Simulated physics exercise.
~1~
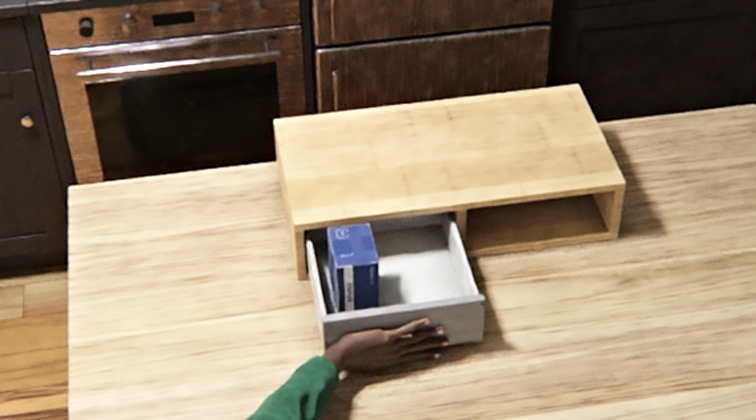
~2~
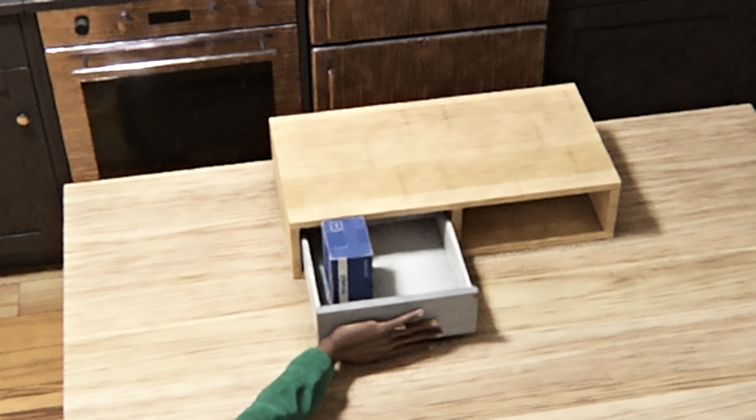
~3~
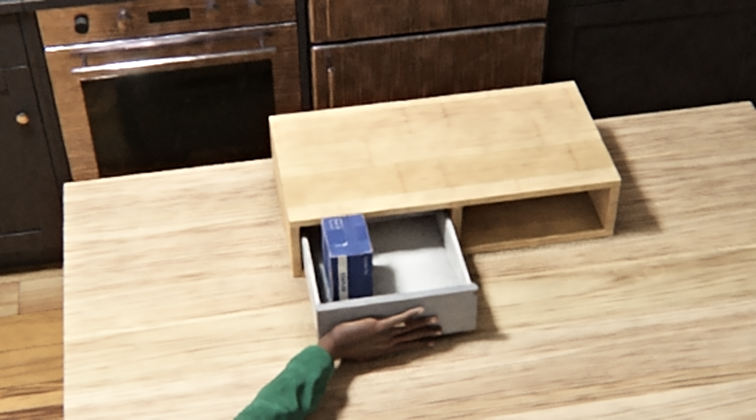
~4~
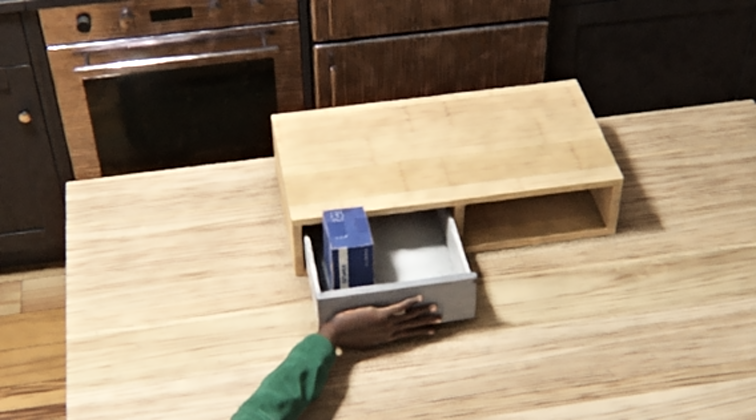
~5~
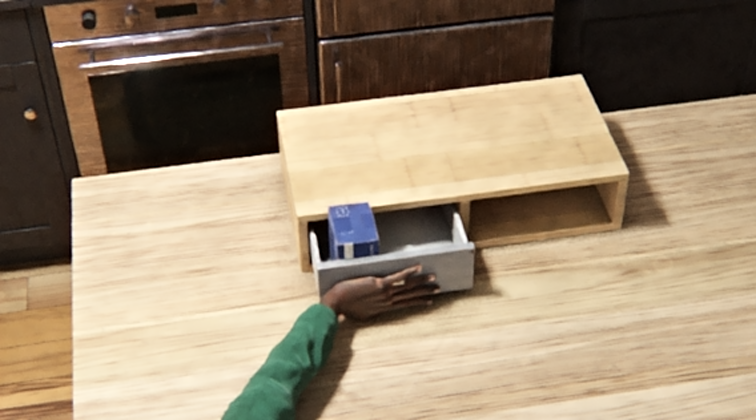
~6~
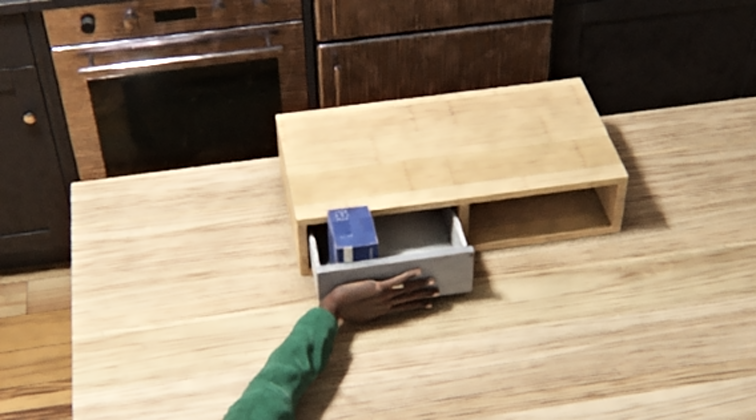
On a wooden kitchen counter, a hand pushes a grey drawer holding a blue box partway into a chest, leaving it ajar.
